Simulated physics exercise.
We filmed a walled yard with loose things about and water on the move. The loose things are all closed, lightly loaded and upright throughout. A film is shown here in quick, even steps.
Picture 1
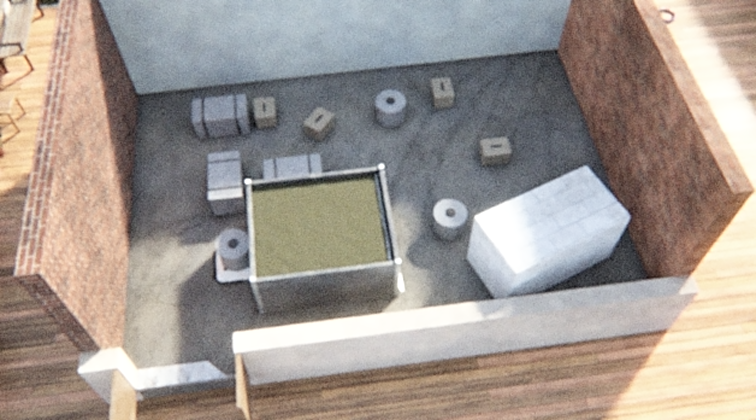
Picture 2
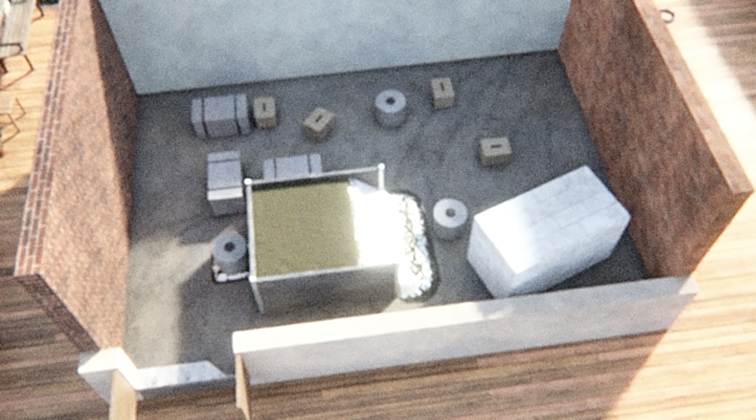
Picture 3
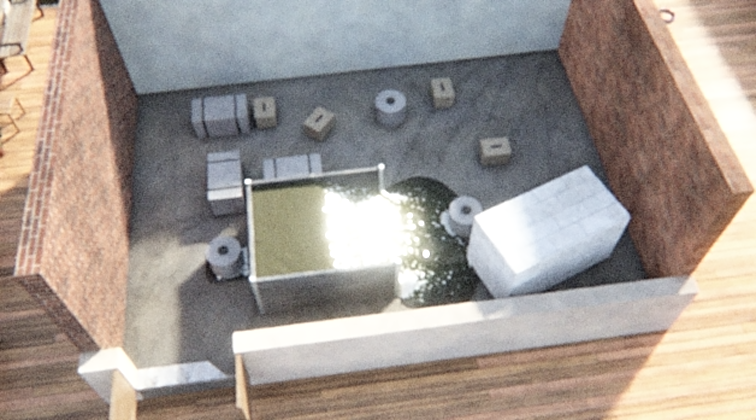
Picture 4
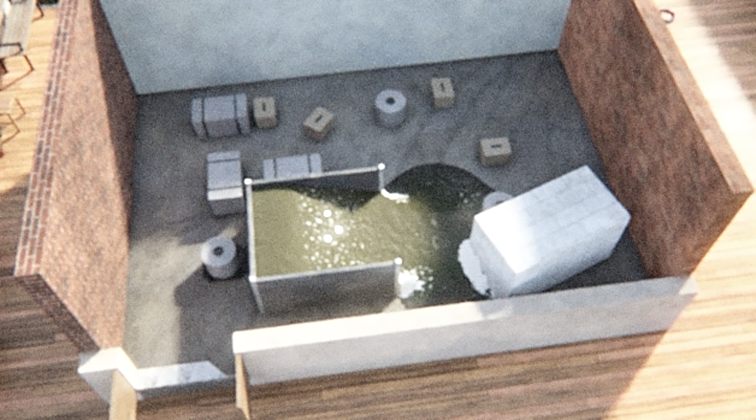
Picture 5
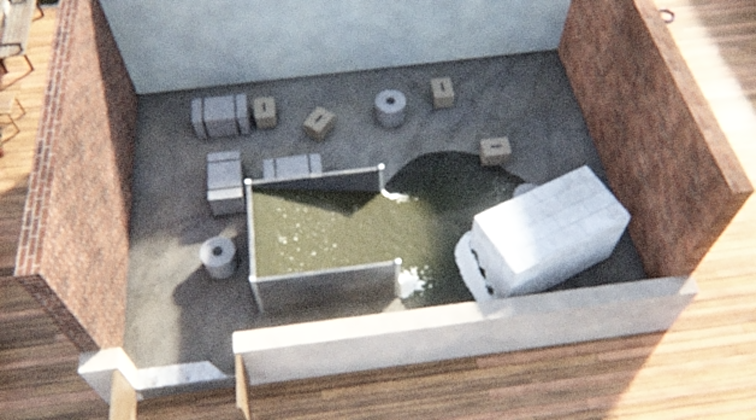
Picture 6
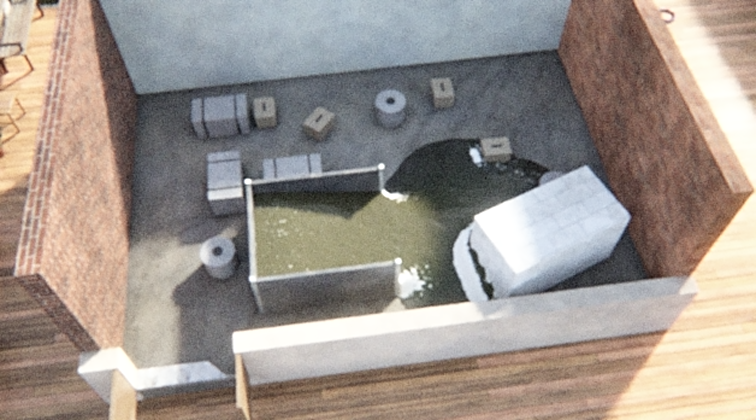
Murky green water fills a square, pale-walled tank in a grey-floored yard between brick side walls, seen from high above by a still camera. Grey tubs, grey crates and small tan boxes stand around it, with a large white block at right. The tank's right side opens and water pours out, foaming, spreading around the block and pushing one tub rightward behind it, while the left tub shifts slightly left.
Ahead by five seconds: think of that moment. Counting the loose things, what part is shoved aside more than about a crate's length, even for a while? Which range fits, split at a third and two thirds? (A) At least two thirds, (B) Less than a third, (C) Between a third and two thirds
The answer is C.
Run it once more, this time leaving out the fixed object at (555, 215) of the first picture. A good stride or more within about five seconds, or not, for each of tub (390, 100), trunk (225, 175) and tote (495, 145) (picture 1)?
Item one was driven off; item two never went far; item three was driven off.
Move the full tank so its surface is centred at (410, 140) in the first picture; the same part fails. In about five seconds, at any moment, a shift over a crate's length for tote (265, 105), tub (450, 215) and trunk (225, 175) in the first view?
First displaced far, then displaced far, then never went far.
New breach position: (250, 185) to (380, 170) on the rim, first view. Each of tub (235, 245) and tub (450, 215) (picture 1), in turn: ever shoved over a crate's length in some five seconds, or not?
Result, first then second: At least that distance; a shorter distance.
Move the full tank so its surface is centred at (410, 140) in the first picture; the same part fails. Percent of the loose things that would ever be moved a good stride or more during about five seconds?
By my reckoning, about 80 per cent.
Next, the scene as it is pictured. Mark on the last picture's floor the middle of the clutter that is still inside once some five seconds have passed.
Near (301, 157).
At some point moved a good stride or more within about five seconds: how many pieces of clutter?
I make it 5 of them.
A moment on, 1 of 10 are well off their spots; 1 afloat.
Next, 2 of 10 are well off their spots; 2 afloat.
Later, 3 of 10 are well off their spots; 2 afloat.
In the end, 5 of 10 are well off their spots, and 5 have been at some point; 5 afloat.
